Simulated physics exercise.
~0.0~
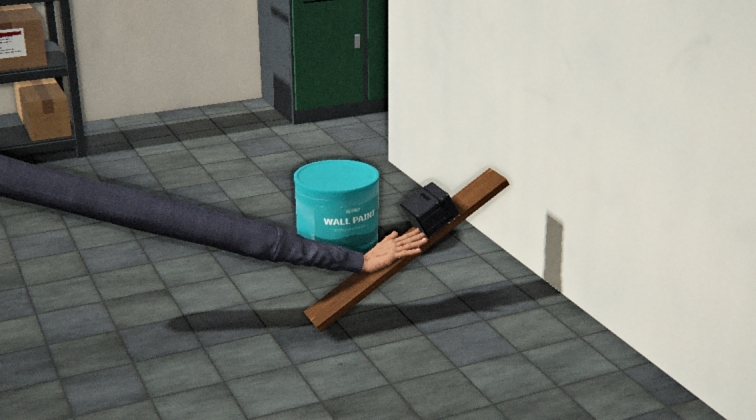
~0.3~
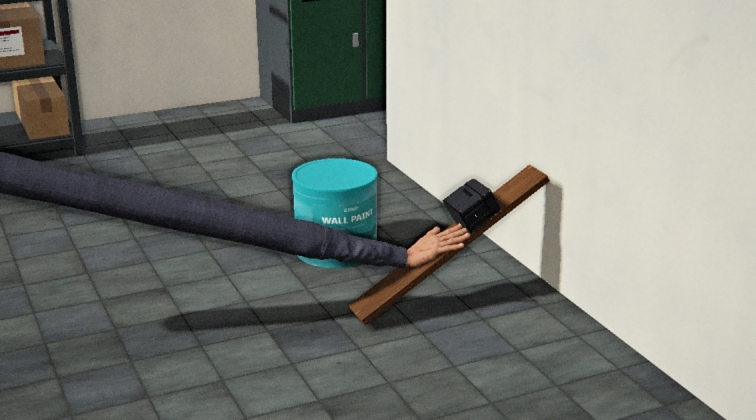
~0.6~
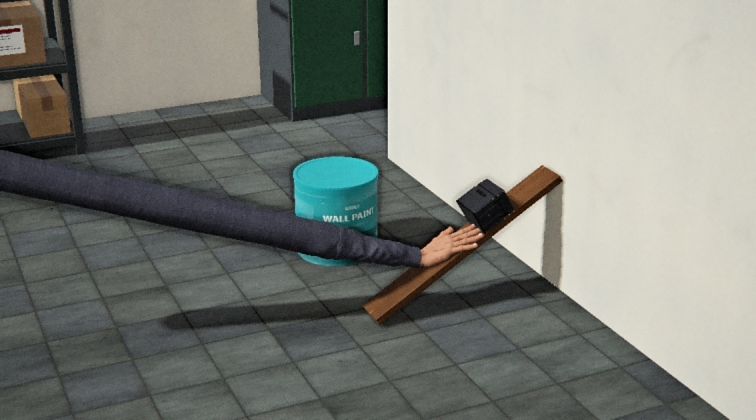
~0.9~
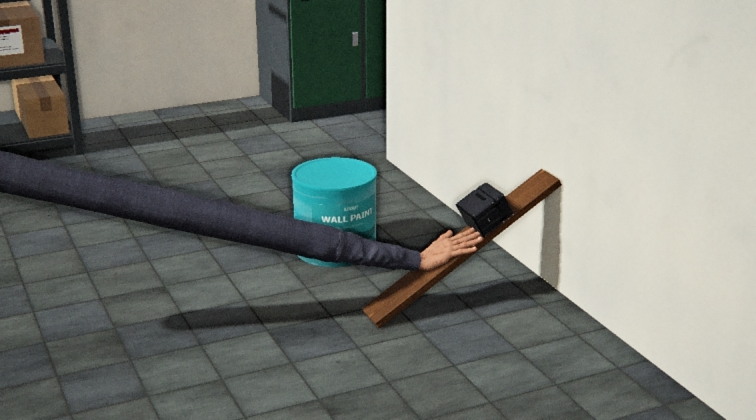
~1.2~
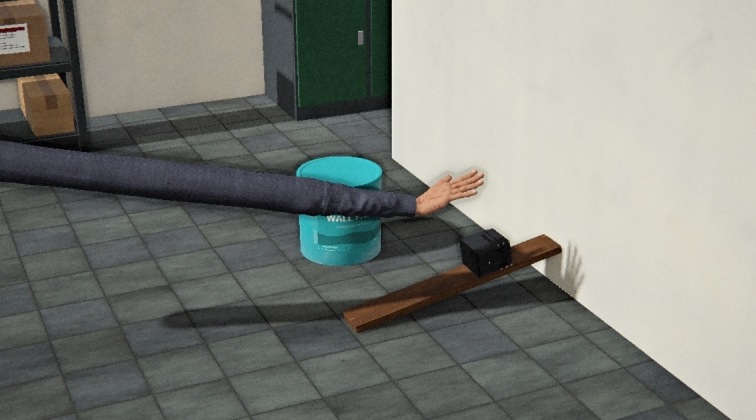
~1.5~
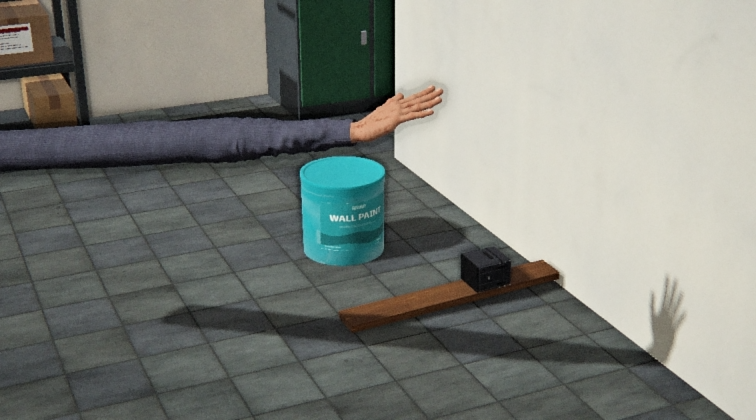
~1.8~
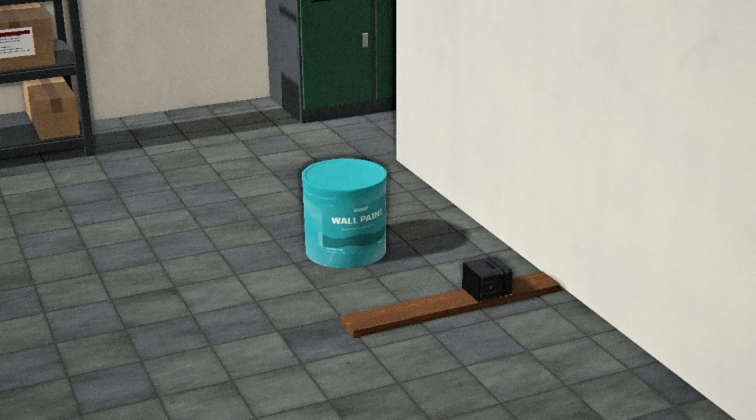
On a tiled floor beside a bare pale wall, a hand moved a brown plank with a small black block on it rightward to lean against the wall, near a turquoise paint pail, then let go, and the plank slid down flat, block still on top.
